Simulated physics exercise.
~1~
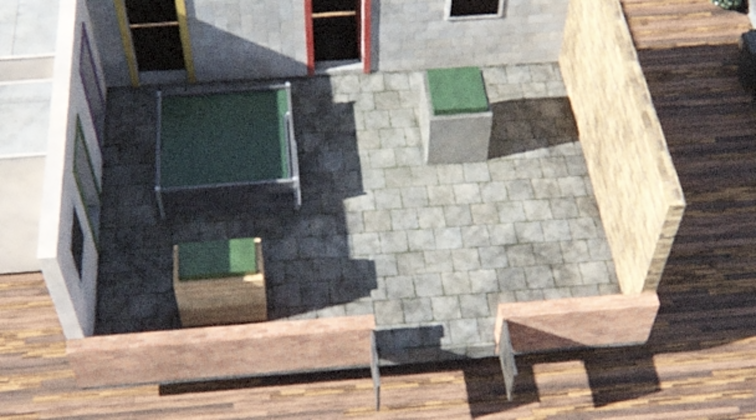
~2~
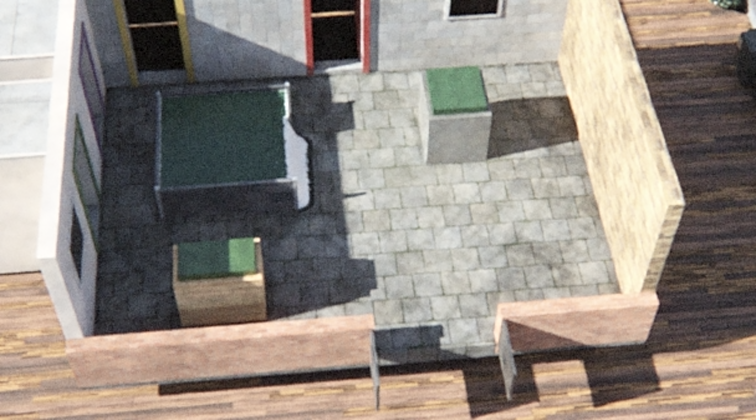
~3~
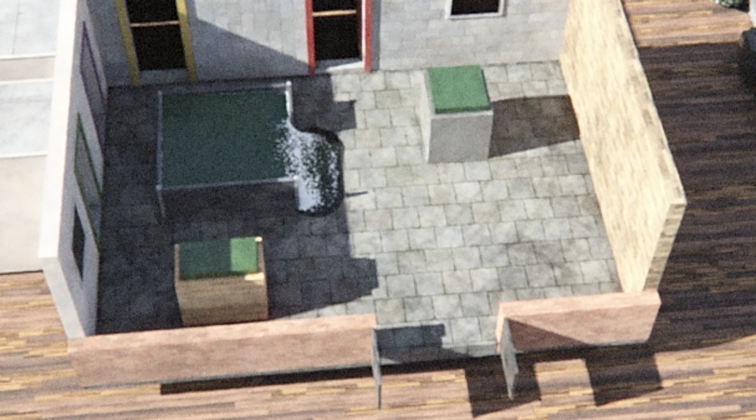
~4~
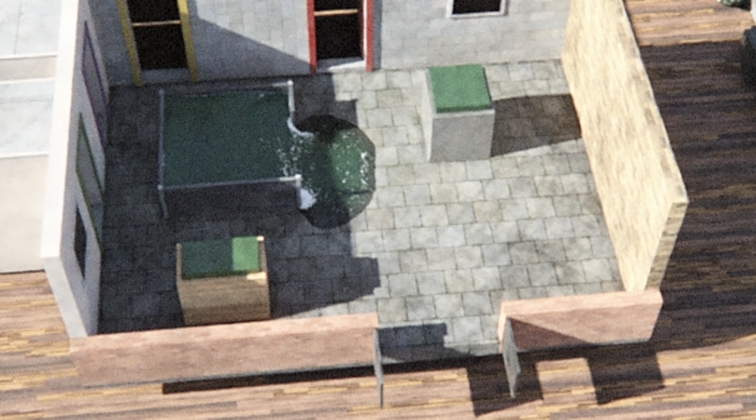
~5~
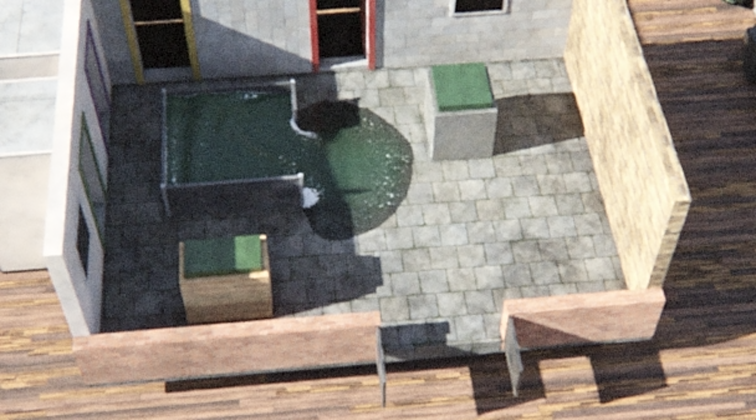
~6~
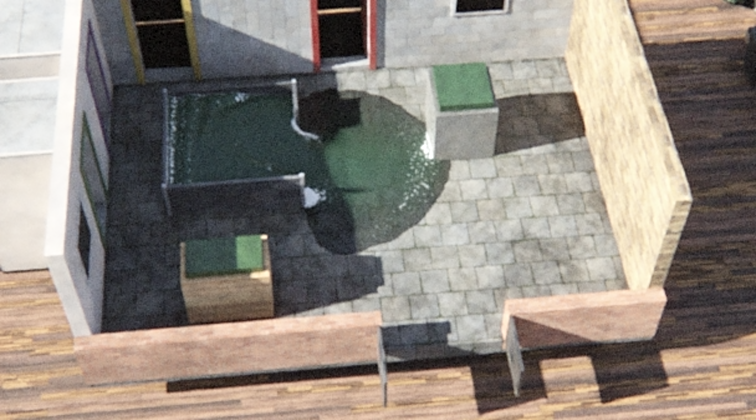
The footage shows a walled, stone-paved yard from above, where part of the right side of a tank of green water gives way and water pours out, spreading rightward across the floor in a widening rounded pool that reaches a green-topped block.
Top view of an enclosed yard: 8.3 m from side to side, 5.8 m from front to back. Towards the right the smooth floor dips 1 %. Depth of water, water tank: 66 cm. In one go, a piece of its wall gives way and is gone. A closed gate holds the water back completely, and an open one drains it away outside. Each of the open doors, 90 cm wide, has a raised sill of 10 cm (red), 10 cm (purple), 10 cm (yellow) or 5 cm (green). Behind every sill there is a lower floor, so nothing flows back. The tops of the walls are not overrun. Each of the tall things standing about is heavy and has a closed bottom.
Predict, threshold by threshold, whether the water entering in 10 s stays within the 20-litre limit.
In the end red door: The total remains smaller than the cap, purple door: The total remains smaller than the cap, yellow door: The total remains smaller than the cap, green door: The total remains smaller than the cap.
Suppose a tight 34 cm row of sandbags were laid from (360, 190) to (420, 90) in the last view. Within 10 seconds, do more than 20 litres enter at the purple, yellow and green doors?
In that case purple gets no more than allowed, yellow gets no more than allowed, green gets no more than allowed.
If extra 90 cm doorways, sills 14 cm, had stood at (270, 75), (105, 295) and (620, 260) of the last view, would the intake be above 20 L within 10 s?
Check each in turn: The first fails, the second fails, the third succeeds.
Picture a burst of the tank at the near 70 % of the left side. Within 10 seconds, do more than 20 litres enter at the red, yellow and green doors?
Note: Red short of the mark, yellow beyond the mark, green beyond the mark.
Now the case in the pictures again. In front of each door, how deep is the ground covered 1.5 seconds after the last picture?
Centimetres: Red 2 / purple 0 / yellow 0 / green 0.
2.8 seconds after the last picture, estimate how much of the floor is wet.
Covered: Roughly 60 %.
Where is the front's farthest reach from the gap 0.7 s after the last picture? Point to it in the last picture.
Point: Roughly (587, 175) in the last view.
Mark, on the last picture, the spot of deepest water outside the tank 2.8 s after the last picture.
Location: Approx. (637, 316).
Then, 0.7 s after the last picture water covers 30 % of the floor and is deepest (39 cm) near (425, 154); red door 3 cm at the sill, 0 L in, purple door not reached, yellow door not reached, green door not reached.
Then, 1.5 s after the last picture water covers 45 % of the floor and is deepest (35 cm) near (425, 154); red door 2 cm at the sill, 0 L in, purple door not reached, yellow door not reached, green door not reached.
Then, 2.8 s after the last picture water covers 60 % of the floor and is deepest (36 cm) near (637, 316); red door 9 cm at the sill, 0 L in, purple door not reached, yellow door not reached, green door not reached.
Then, 5.3 s after the last picture water covers 70 % of the floor and is deepest (17 cm) near (492, 126); red door 6 cm at the sill, 1 L in, purple door 3 cm at the sill, 0 L in, yellow door 4 cm at the sill, 0 L in, green door not reached.
Then, 9.3 s after the last picture water covers 90 % of the floor and is deepest (14 cm) near (593, 158); red door 6 cm at the sill, 1 L in, purple door 3 cm at the sill, 0 L in, yellow door 5 cm at the sill, 0 L in, green door not reached.
